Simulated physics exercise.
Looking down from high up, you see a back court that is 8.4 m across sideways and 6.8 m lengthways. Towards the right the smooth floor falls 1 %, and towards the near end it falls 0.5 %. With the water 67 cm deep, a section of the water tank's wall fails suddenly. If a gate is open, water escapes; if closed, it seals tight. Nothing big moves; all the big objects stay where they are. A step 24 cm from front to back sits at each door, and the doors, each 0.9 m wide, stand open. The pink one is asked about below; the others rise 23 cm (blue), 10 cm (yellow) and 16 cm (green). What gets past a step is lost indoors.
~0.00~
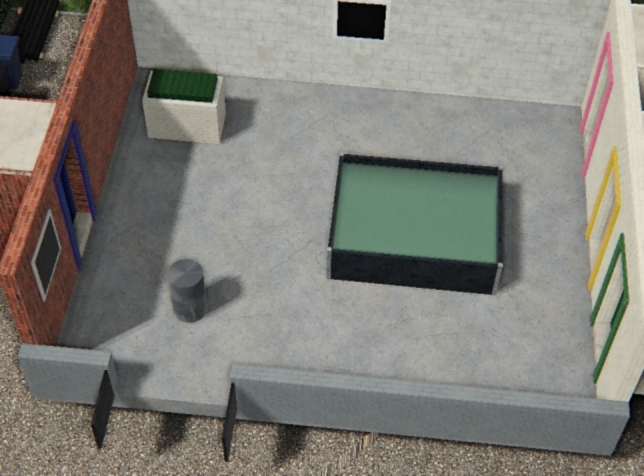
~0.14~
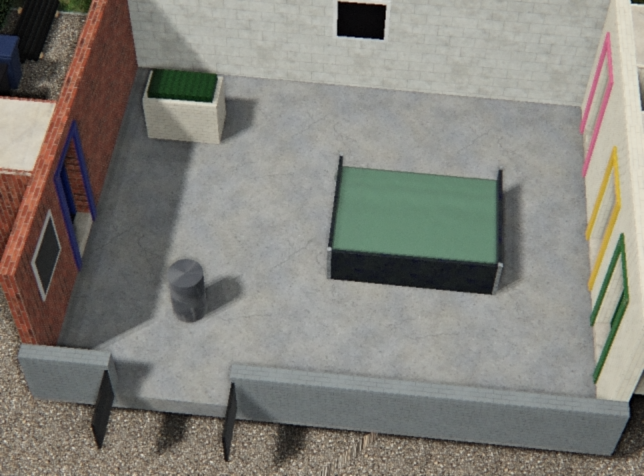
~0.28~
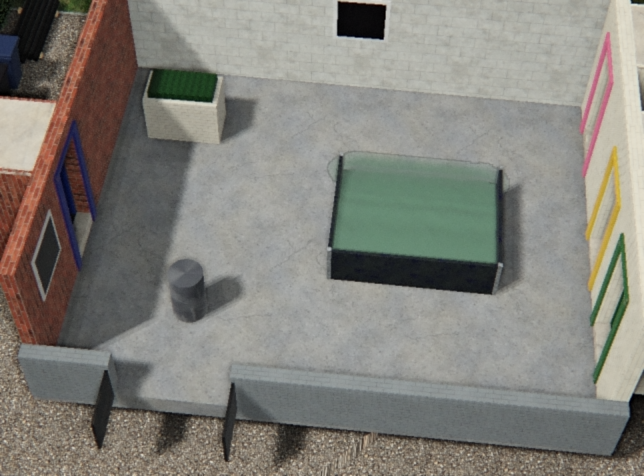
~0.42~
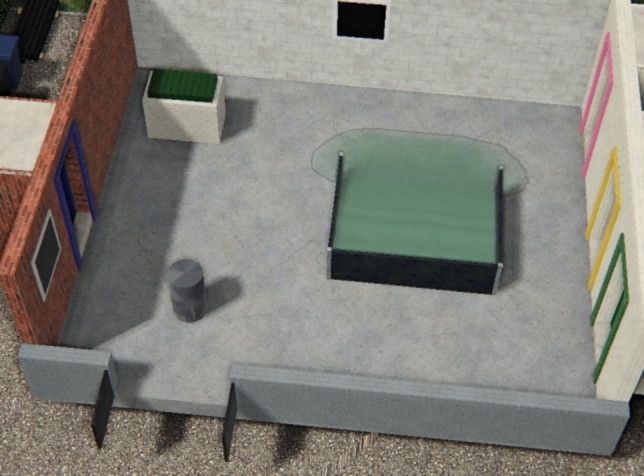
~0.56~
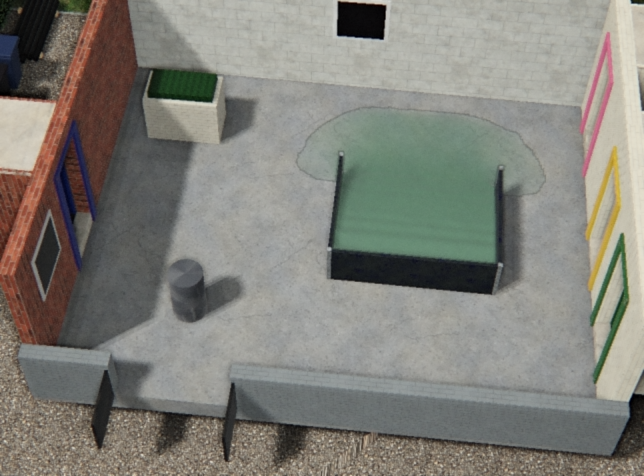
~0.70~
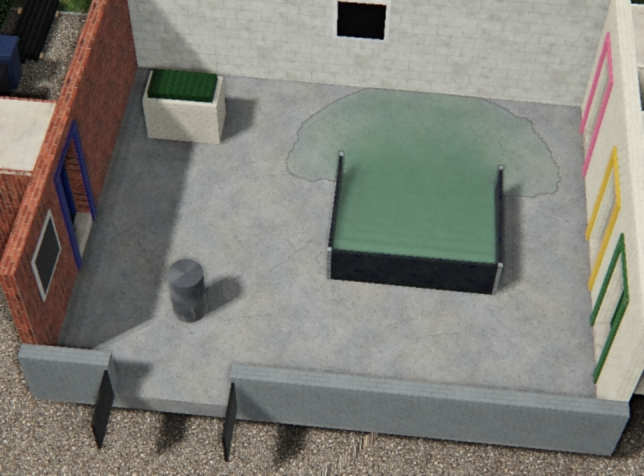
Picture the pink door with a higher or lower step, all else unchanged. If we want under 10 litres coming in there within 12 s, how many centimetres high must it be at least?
About 29 centimetres.
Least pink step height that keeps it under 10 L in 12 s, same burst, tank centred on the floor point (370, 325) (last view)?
A minimum of about 25 cm.
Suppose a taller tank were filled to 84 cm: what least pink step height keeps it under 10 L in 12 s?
Something near 36 cm should do.
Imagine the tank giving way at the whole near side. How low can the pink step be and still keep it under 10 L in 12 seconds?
Estimate: Near 13.5 cm.
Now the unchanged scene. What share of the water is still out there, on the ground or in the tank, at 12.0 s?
Remaining share: Around 90 %.
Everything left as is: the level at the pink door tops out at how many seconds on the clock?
It peaks at about 3.0 s.
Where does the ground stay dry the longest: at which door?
Coming last is the blue one.
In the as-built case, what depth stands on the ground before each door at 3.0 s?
At the pink door the depth is 31 cm, at blue 0 cm, at yellow 2 cm and at green 0 cm.
After 1.4 s water covers 25 % of the floor, deepest (46 cm) near (431, 105); 4 cm at the pink door, 0 litres in over its 23 cm step.
After 3.0 s water covers 35 % of the floor, deepest (42 cm) near (576, 111); 31 cm at the pink door, 10 litres in over its 23 cm step.
After 12.0 s water covers 95 % of the floor, deepest (12 cm) near (306, 399); 6 cm at the pink door, 35 litres in over its 23 cm step.
At the pink door as built, the water arrived by 1.2 s and peaked near 31 cm at 3.0 s.
Run again over the same 12 s with other heights there, 29 litres in over 24 cm, 4 litres over 32 cm. The limit of 10 litres is kept from about 29 cm up.
